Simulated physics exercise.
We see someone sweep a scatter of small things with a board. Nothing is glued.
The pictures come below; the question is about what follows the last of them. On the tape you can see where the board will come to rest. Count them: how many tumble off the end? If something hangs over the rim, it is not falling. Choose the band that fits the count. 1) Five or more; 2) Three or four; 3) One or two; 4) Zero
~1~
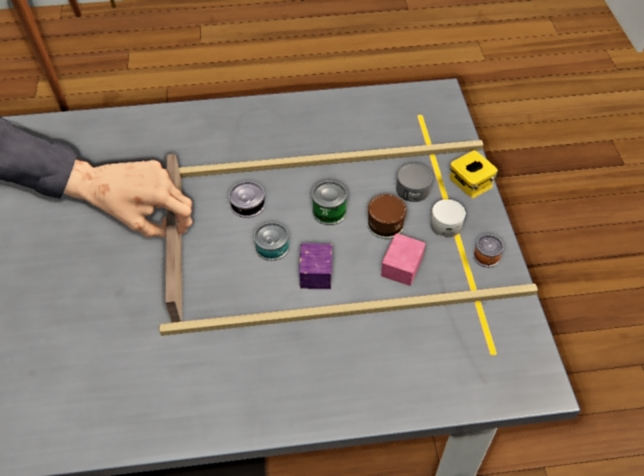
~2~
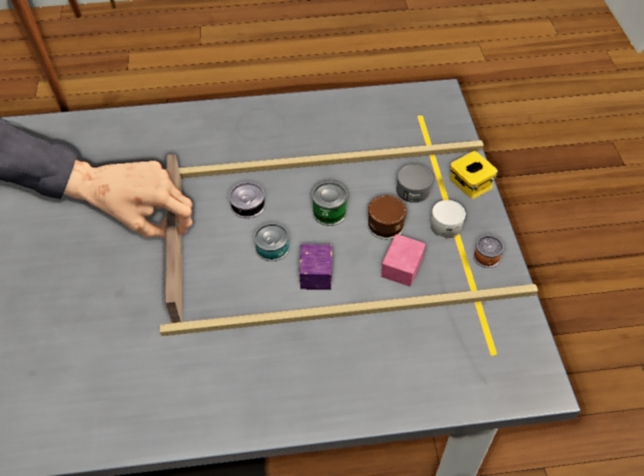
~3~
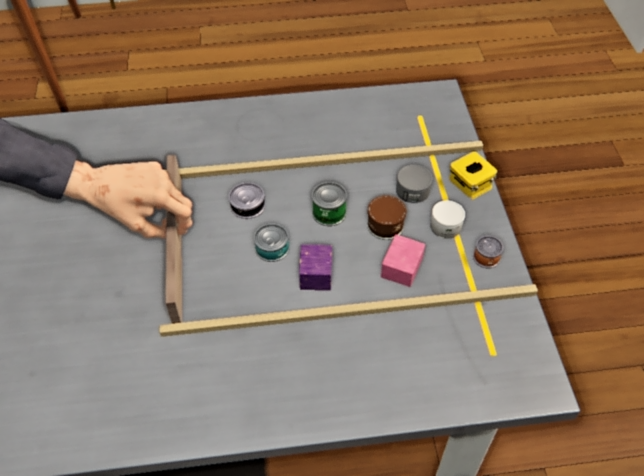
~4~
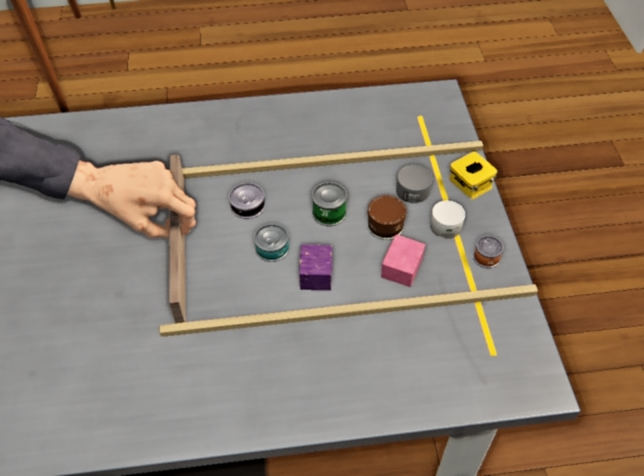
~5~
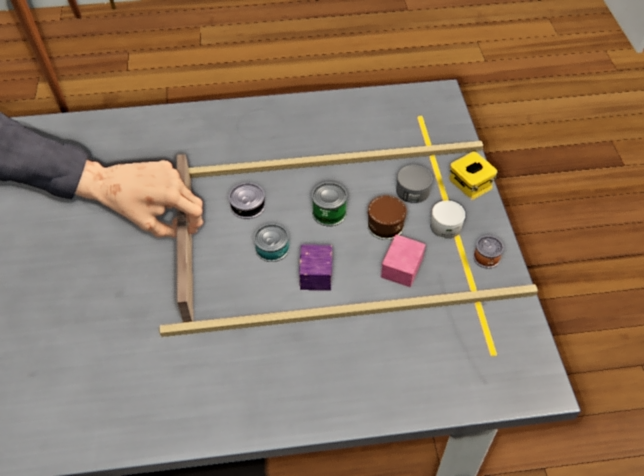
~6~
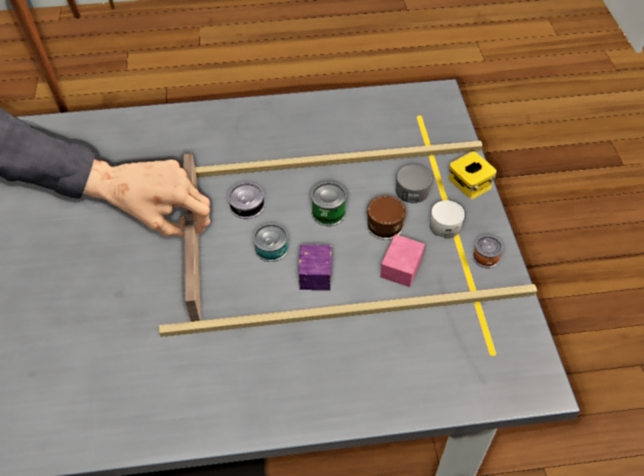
2, three or four.
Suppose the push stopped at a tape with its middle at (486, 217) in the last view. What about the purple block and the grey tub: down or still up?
Purple block still up; grey tub down.
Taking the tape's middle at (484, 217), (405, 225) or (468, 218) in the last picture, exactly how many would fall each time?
First 6, then 0, then 6.
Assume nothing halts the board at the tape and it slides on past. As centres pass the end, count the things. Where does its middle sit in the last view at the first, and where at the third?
At roughly (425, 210), then roughly (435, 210).
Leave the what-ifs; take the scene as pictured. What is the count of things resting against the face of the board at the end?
Contact count: 4.
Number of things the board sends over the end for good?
Counted up, you get 3.
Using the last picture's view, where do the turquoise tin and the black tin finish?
The turquoise tin ends at (472, 226) and the black tin at (456, 174).
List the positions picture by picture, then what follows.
Yellow case (472, 175); orange tin (488, 251); white tub (447, 219); board (174, 234); tape (452, 219), in the first picture.
Orange tin (488, 251); grey tub (414, 184), in the second picture.
White tub (447, 220); turquoise tin (272, 243), in the third picture.
Yellow case (472, 176); board (177, 235), in the fourth picture.
Orange tin (488, 252); brown pot (386, 218), in the fifth picture.
Yellow case (471, 176); orange tin (488, 252); white tub (447, 220); board (192, 234); tape (451, 220), in the sixth picture.
Soon after, none off yet; yellow case at rest near (471, 176); orange tin at rest near (488, 252); white tub at rest near (447, 220).
After that, none off yet; yellow case at rest near (471, 176); orange tin at rest near (488, 252); white tub moving near (454, 220).
In the end, the number that fall off is three or four; gone, white tub, orange tin and yellow case.
